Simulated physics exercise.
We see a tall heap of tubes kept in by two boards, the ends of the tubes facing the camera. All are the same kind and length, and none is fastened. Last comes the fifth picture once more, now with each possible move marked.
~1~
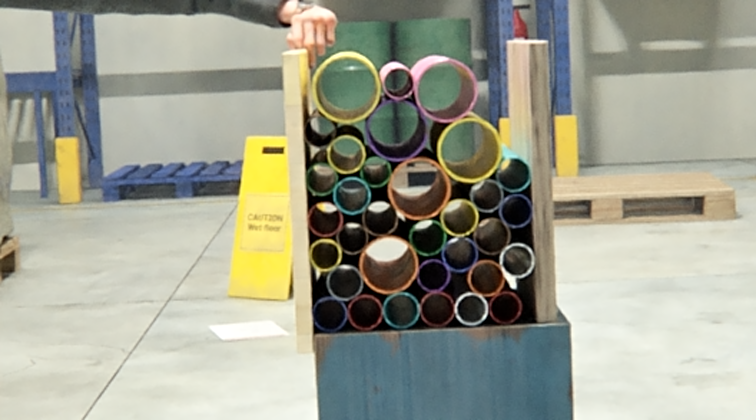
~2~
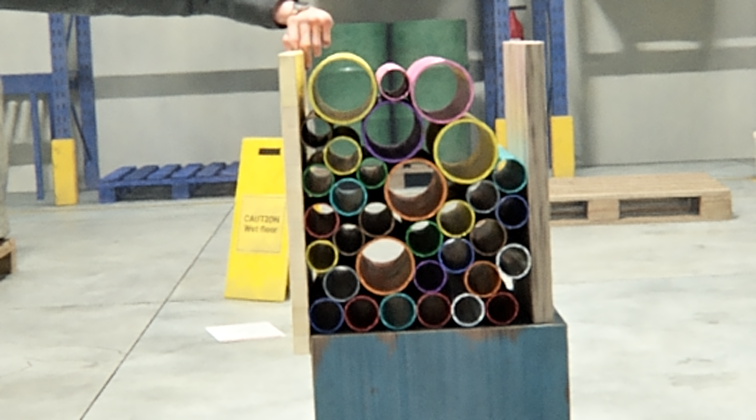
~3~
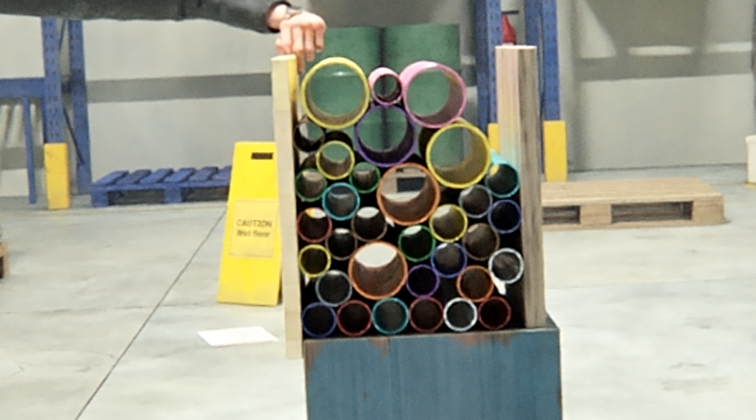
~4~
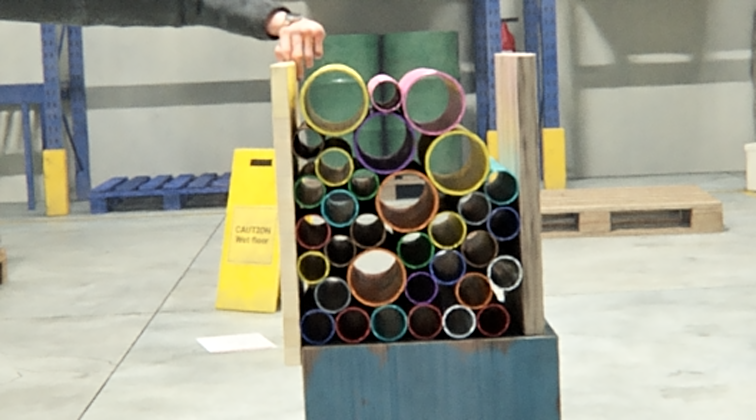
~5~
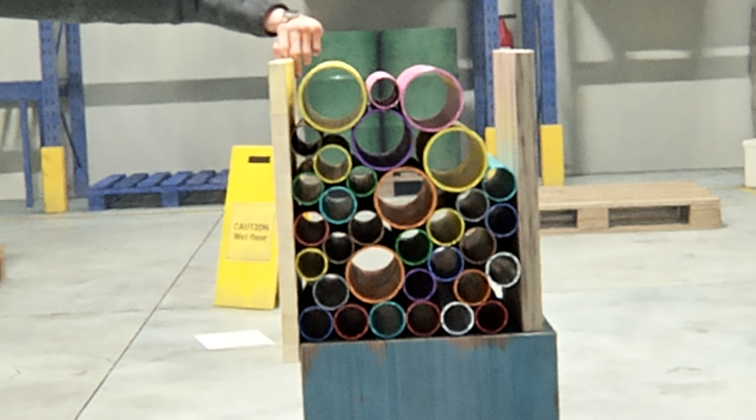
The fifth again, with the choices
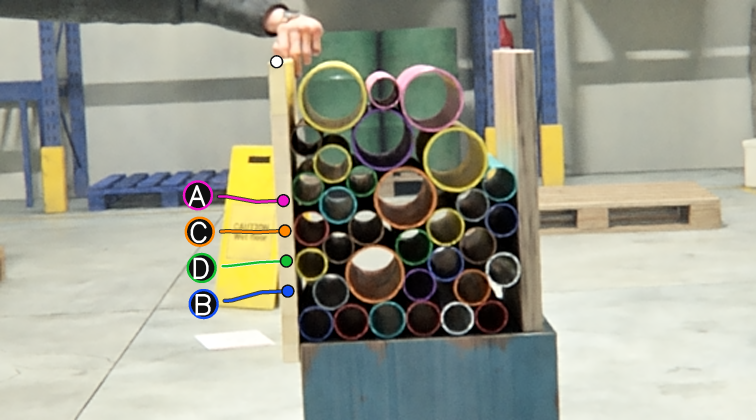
A tall heap of open-ended tubes, rimmed in yellow, pink, purple, orange, turquoise, blue, red and white, faces the camera at close range in a warehouse. Two upright boards flank it above a dark blue base, with a yellow caution sign to the left and pallets behind. A hand rests on the left board's top as the view shifts slightly and the tubes stay in place.
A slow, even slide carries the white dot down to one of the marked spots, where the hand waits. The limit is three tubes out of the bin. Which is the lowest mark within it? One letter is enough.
It can be let down to A.
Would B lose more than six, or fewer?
More than six.
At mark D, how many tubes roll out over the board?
The count is ten.
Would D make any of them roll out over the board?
Yes.
On the marked copy, A at (283, 200); B at (288, 291); C at (285, 231); D at (286, 261); the white dot at (276, 62).
With A. Early on, top of the board (289, 124).
Further on, top of the board (292, 195).
At the end, top of the board (292, 199), two out over the board.
As for the rest, B more than three out over the board; C four out over the board; D more than three out over the board.
